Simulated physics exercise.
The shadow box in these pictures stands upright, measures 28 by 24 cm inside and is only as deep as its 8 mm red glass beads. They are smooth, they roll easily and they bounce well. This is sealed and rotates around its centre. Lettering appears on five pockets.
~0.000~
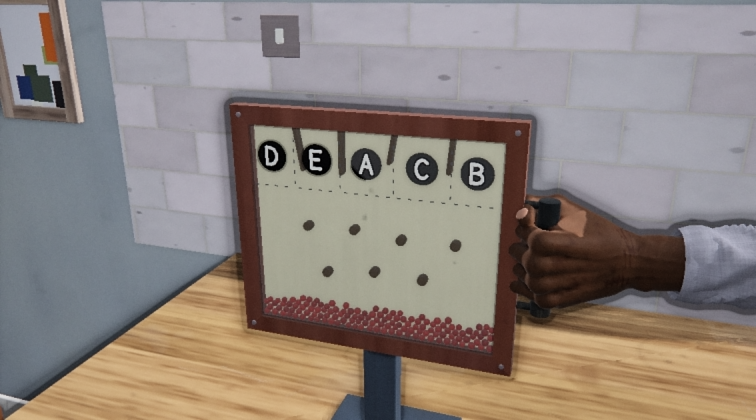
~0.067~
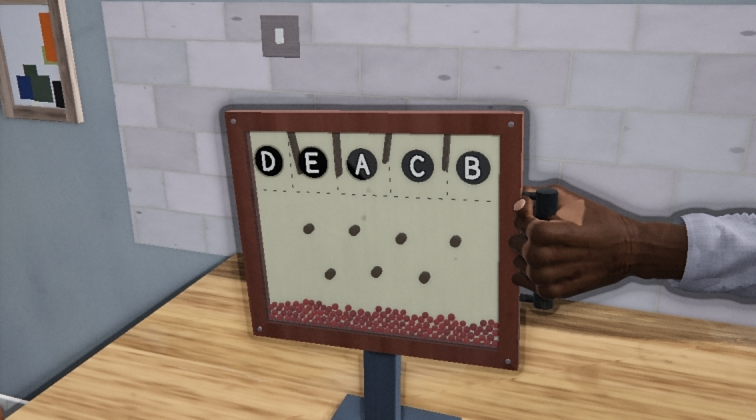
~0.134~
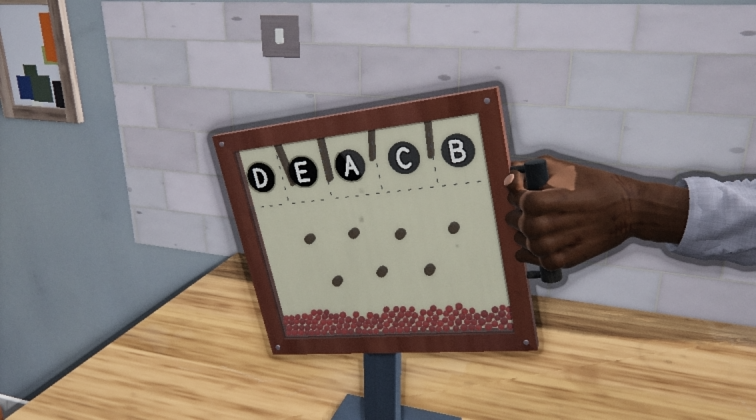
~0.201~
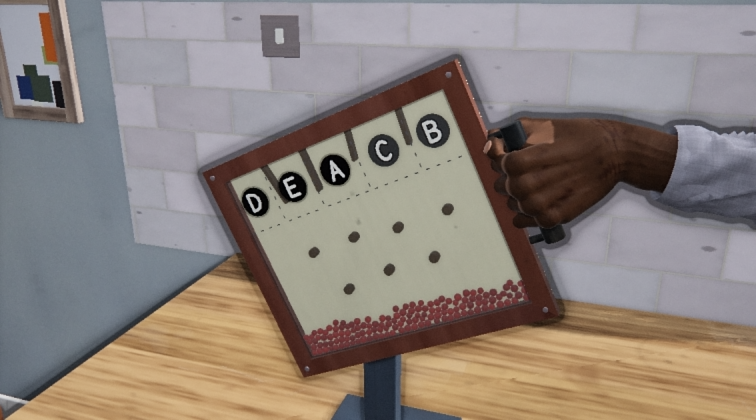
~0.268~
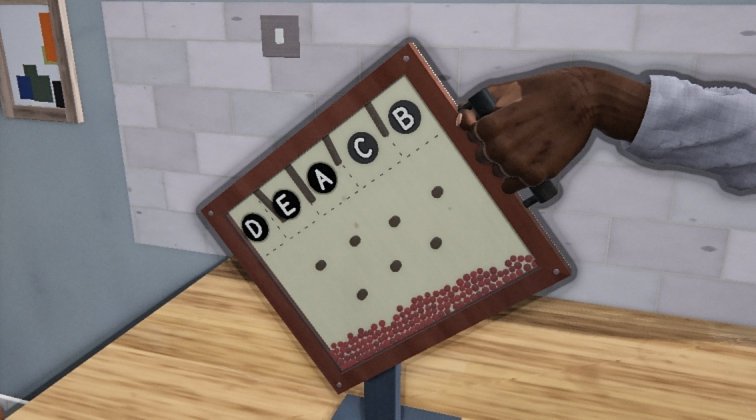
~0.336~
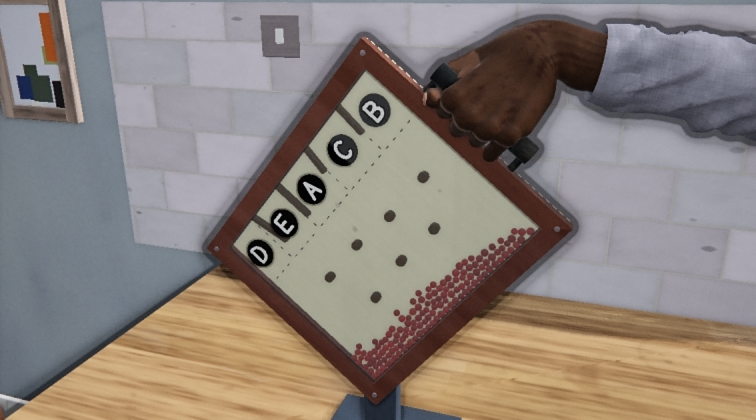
A dark-skinned hand in a pale grey sleeve, gripping a black handle at the right, turns a square, red-brown-framed panel anticlockwise, slightly at first, then steeply, above a wooden tabletop, seen from a fixed view facing a pale brick wall. The cream panel holds black discs lettered D, E, A, C, B along its top, dark pegs, and red beads below. The beads shift within the tilting frame, forming a sloping bank along its lower edge.
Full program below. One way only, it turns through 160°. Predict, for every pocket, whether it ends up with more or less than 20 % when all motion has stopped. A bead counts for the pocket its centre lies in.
Predicted: A less, B less, C less, D more, E more.
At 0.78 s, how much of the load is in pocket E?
The share there is some 0 per cent.
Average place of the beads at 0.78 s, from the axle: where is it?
The middle sits around 7 cm right of it and 10 cm below it.
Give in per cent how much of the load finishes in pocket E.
Some 25 percent.
After 0.56 s, it stands 94° anticlockwise; nothing in the marked areas.
After 0.78 s, it stands 136° anticlockwise; D 45 %.
After 0.97 s, it stands 160° anticlockwise; D 45 %, E 10 %.
Settled by 1.7 s, it stands 160° anticlockwise; A 0 %, B 0 %, C 0 %, D 45 %, E 25 %, elsewhere 30 %.
